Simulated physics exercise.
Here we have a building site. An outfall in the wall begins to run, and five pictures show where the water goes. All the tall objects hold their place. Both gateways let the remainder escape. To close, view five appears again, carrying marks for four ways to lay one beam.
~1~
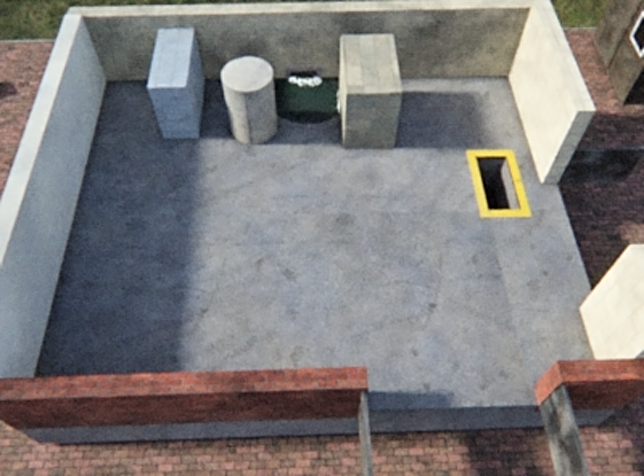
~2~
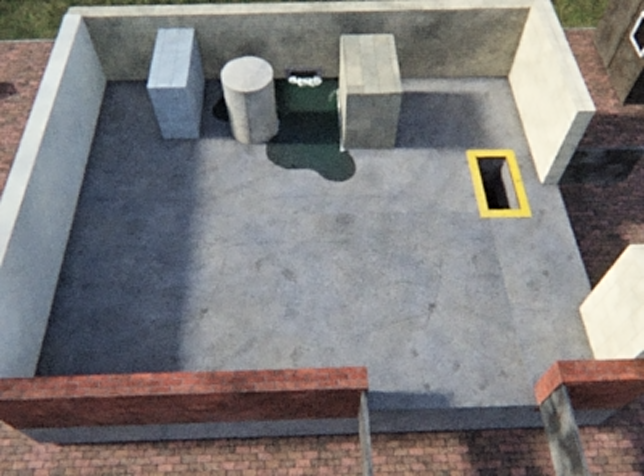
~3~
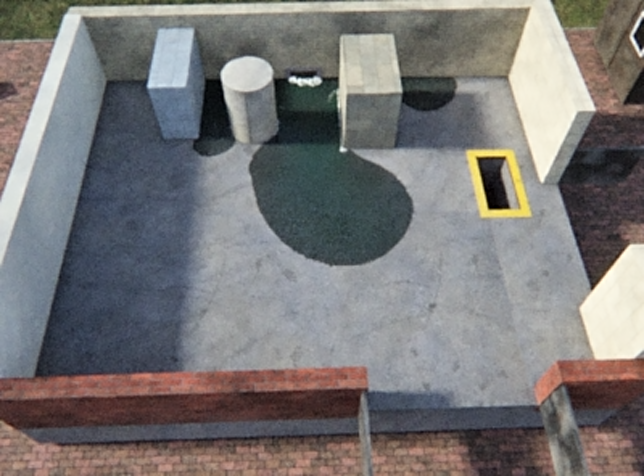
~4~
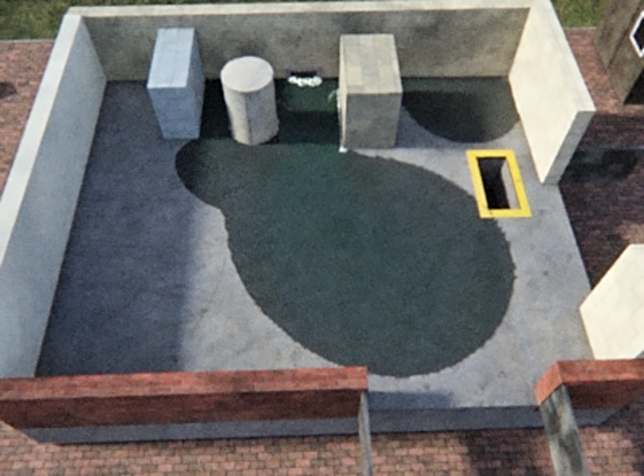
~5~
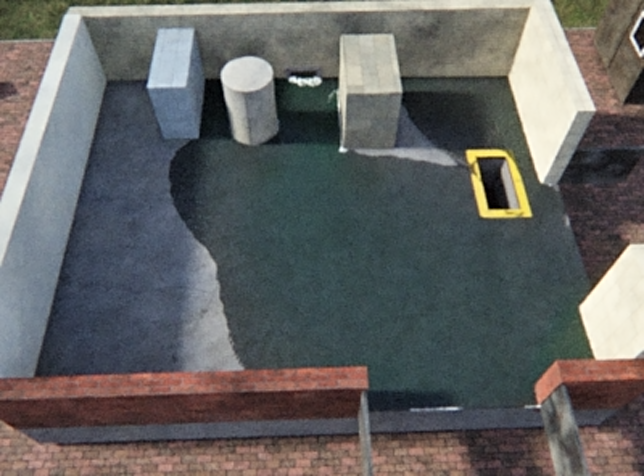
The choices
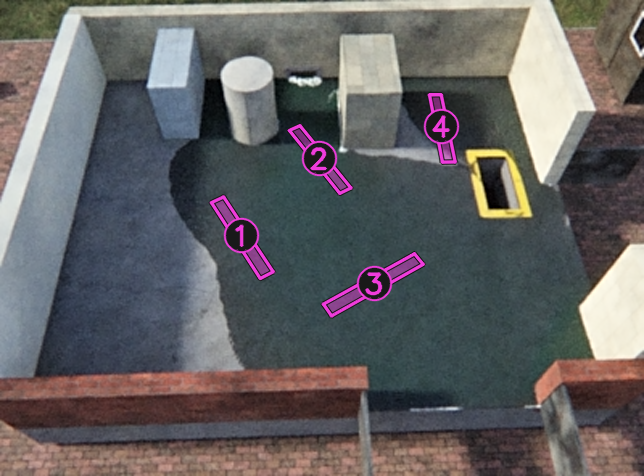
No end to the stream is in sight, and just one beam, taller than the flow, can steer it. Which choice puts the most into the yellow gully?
2 is best.
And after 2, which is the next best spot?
3.
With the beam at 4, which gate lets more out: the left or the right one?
More leaves on the left.
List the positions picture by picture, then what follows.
Outfall at (304, 73); yellow gully at (498, 182); open gate at (560, 242); open gate at (449, 389); 3 % of the ground under water, visible out to (302, 118); yellow gully still dry, in the first picture.
In the second picture, 9 % of the ground under water, visible out to (345, 168); yellow gully still dry.
In the third picture, 21 % of the ground under water, visible out to (335, 259); yellow gully still dry.
In the fourth picture, 46 % of the ground under water, visible out to (487, 327); yellow gully still dry.
In the fifth picture, 64 % of the ground under water, visible out to (557, 329); yellow gully taking water.
In magenta, 1 from (217, 199) to (266, 275); 2 from (294, 128) to (345, 190); 3 from (327, 309) to (418, 259); 4 from (448, 162) to (435, 94).
For spot 1, about 11 % of the stream goes into the yellow gully, about 89 % out by the gates.
For spot 2, about 31 % of the stream goes into the yellow gully, about 69 % out by the gates.
For spot 3, about 24 % of the stream goes into the yellow gully, about 76 % out by the gates.
For spot 4, about 9 % of the stream goes into the yellow gully, about 91 % out by the gates.
